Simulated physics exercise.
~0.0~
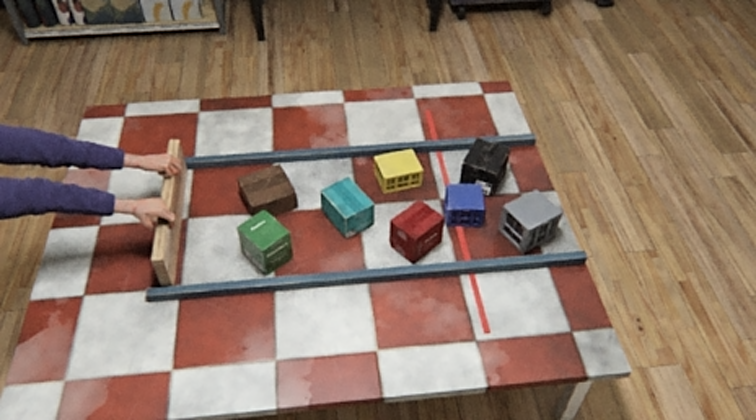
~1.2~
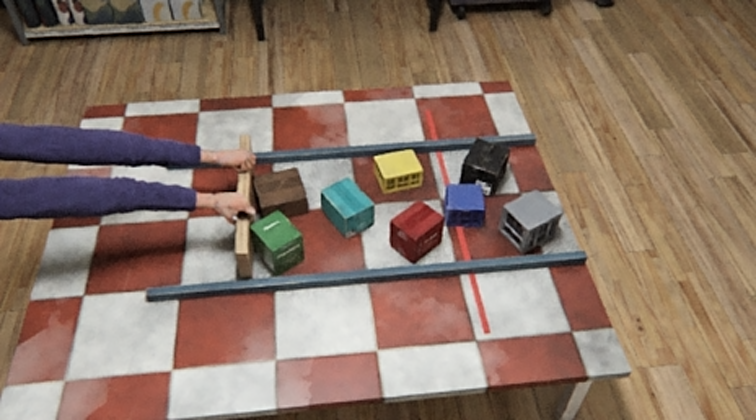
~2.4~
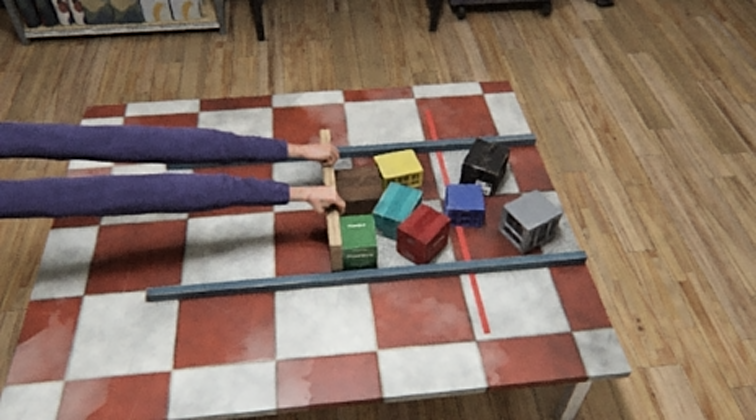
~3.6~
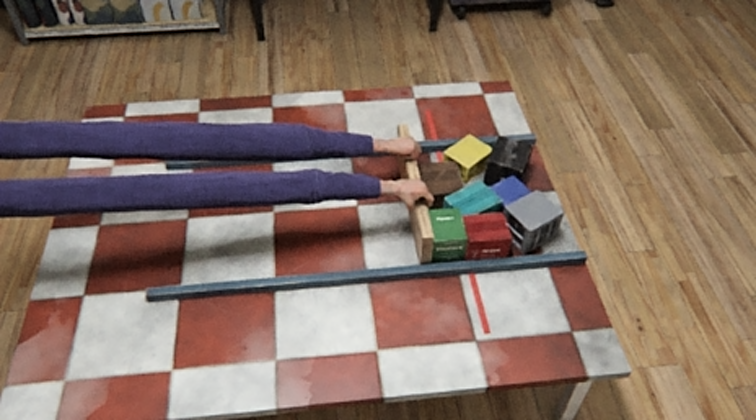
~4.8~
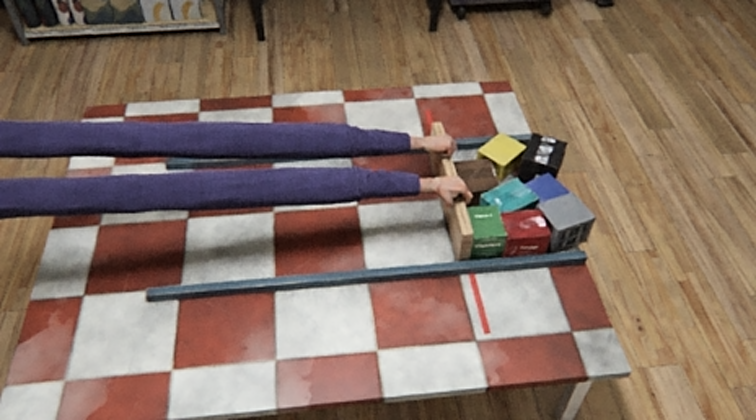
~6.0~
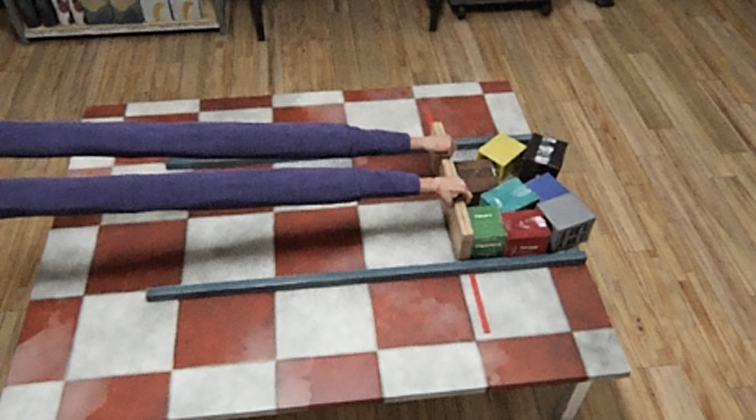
Two purple-sleeved arms pushed a wooden plank to the right across a red and white checked table, gathering eight colourful boxes and crates between two rails into a tight cluster, then stopped near the red tape with everything still on the table.
